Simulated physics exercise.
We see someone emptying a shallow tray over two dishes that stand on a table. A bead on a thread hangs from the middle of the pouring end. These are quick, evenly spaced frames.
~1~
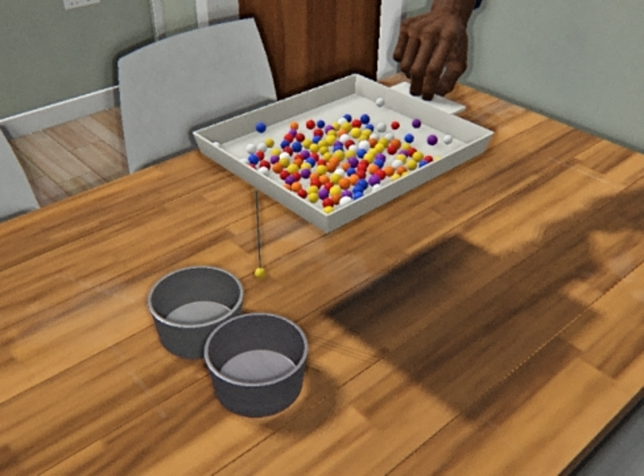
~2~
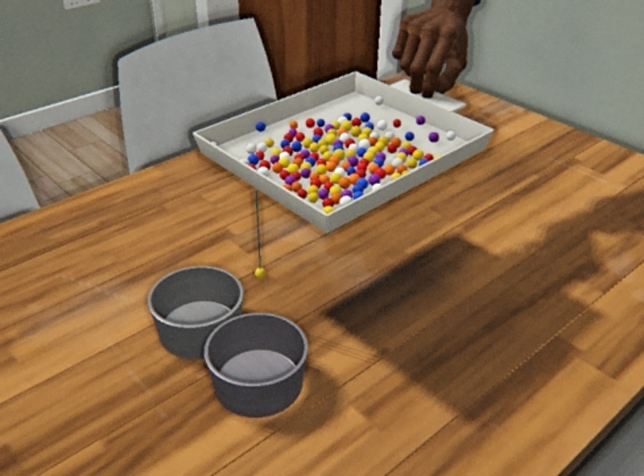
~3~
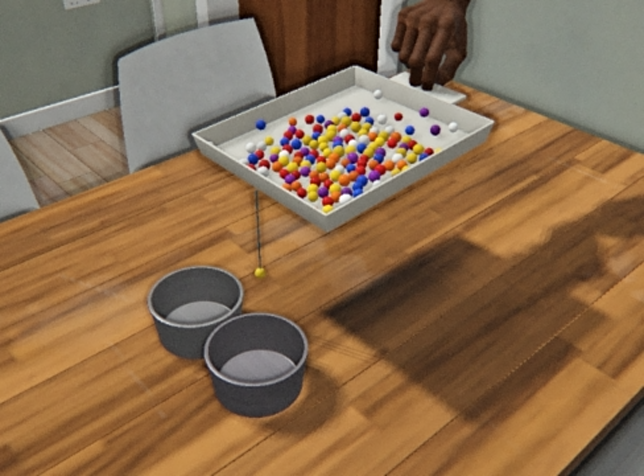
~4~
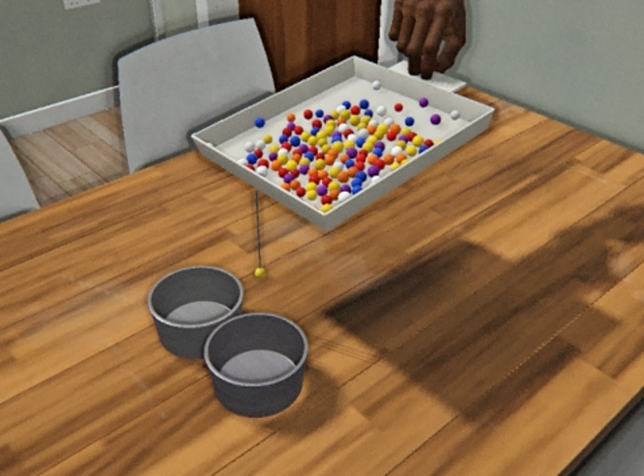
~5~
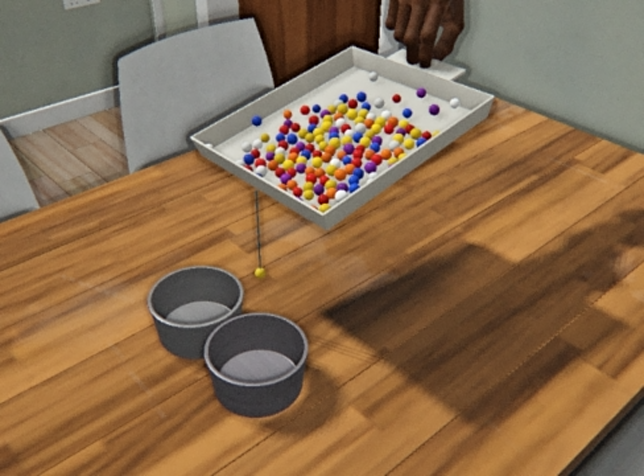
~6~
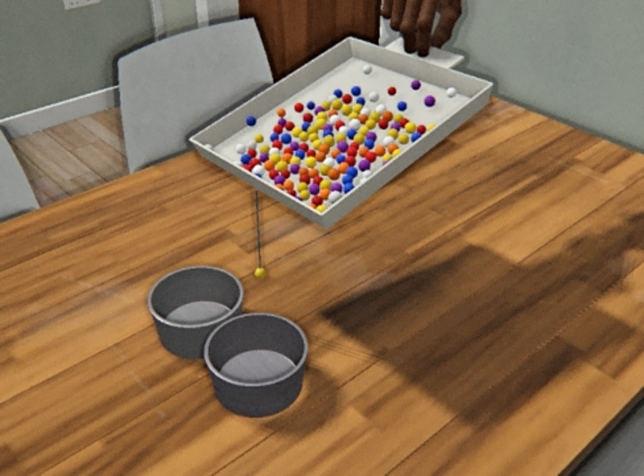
The clip shows a hand at the far side of a shallow white tray of colourful round beads, slowly raising that side so the tray tilts slightly and the beads shift, above two still grey dishes on a wooden table.
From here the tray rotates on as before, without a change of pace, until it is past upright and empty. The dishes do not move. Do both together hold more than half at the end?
Together they catch the larger part.
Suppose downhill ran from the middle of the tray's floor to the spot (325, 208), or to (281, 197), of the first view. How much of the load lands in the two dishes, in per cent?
About 20 and 80 per cent.
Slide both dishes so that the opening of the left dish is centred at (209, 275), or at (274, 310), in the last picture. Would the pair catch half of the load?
The first try: The larger part. The second: The smaller part.
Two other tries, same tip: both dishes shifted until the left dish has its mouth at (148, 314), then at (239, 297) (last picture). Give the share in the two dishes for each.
In turn 0 and 40 in a hundred.
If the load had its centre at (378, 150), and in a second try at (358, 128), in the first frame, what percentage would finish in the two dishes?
About 60 and 50 per cent.
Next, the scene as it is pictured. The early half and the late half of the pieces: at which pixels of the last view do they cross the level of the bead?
At about (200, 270), then at (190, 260).
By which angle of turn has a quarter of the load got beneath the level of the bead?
Roughly 80°.
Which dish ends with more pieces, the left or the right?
Fuller: The left-hand dish.
Just after the last frame, tray tipped steeply; almost all on the tray; just a few in the air.
A moment on, tray tipped right over; about a tenth on the tray; about a tenth in the right dish; roughly half in the left dish; roughly a quarter outside both; about a tenth in the air.
Further on, tray tipped past a quarter turn; about a tenth in the right dish; roughly half in the left dish; roughly a third outside both.
When it is over, tray tipped past a quarter turn; about a tenth in the right dish; roughly half in the left dish; roughly a third outside both.
